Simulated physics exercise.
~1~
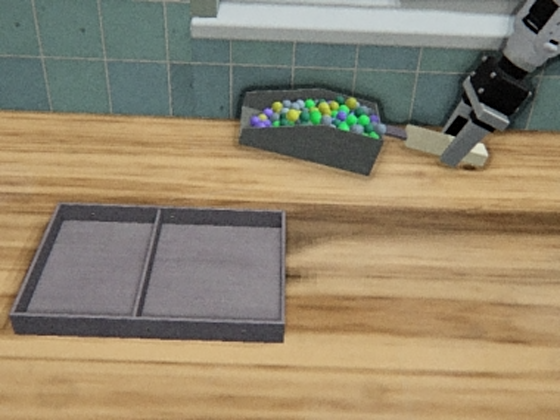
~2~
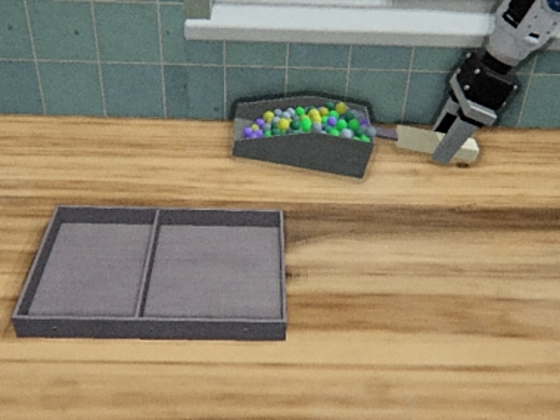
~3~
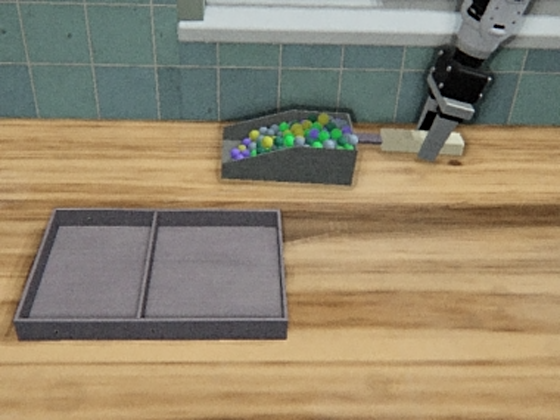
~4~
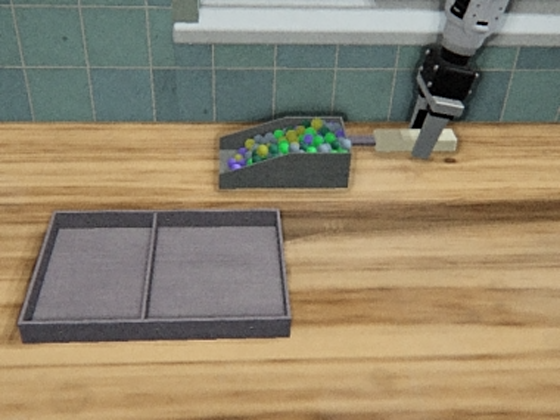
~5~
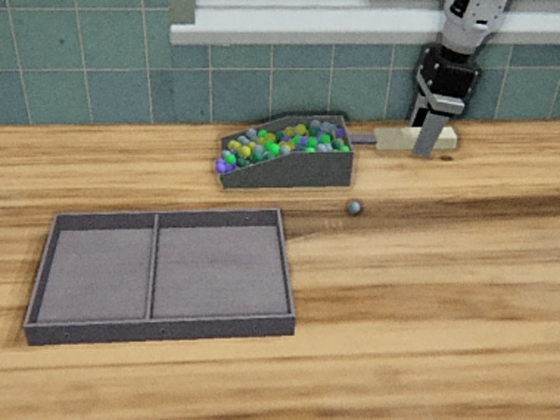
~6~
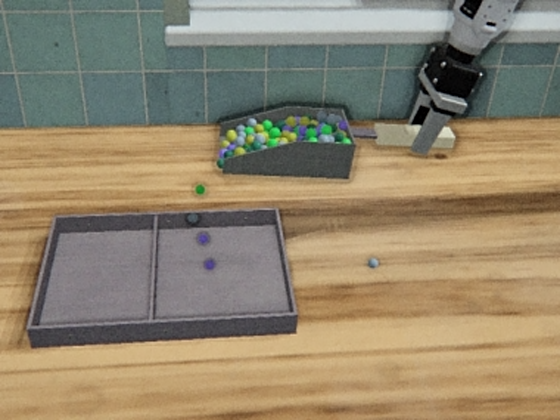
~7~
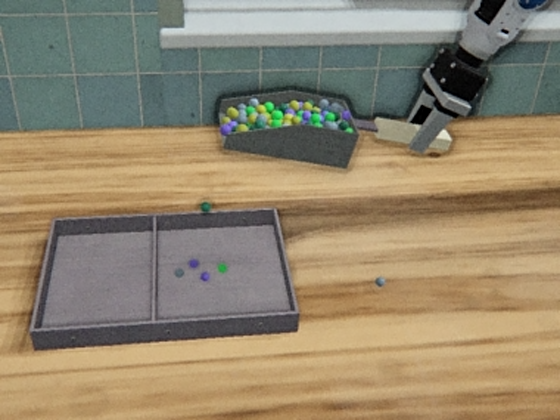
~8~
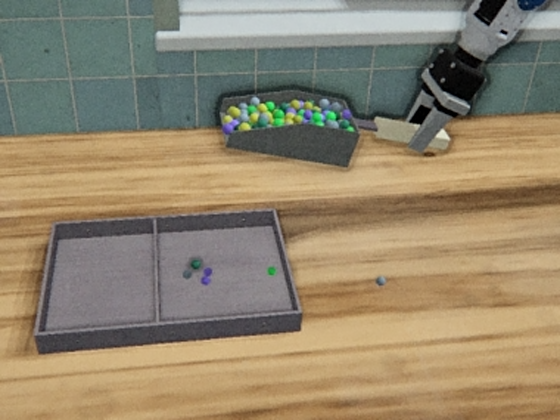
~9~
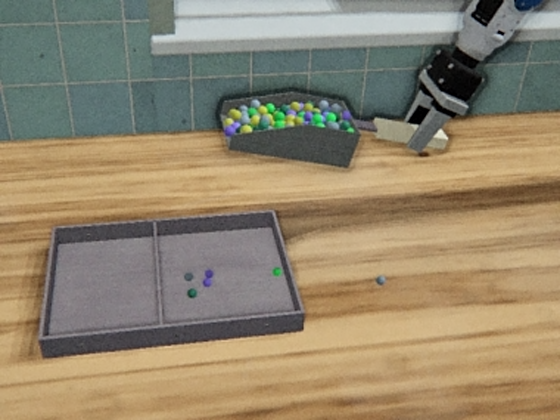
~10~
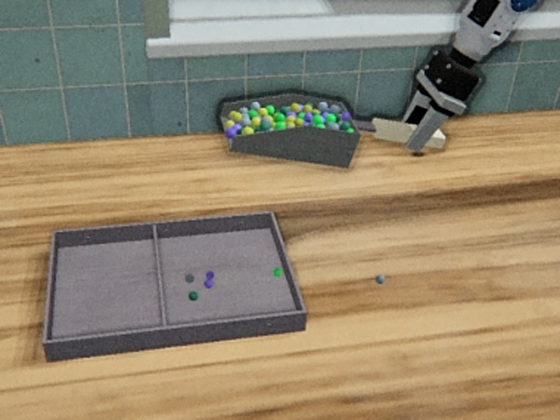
On a wooden counter before a teal tiled wall, a robot arm grips the handle of a dark scoop heaped with small, colourful round sweets, while a shallow grey tray with two compartments sits at the lower left. The arm moves the scoop a little to the left and levels it out. A few sweets spill from it, some dropping into the tray's right compartment and one rolling across the counter. The arm then tips the scoop back, halting the spill. At the end, five sweets rest in the right compartment, one lies on the counter, and the scoop remains nearly full.
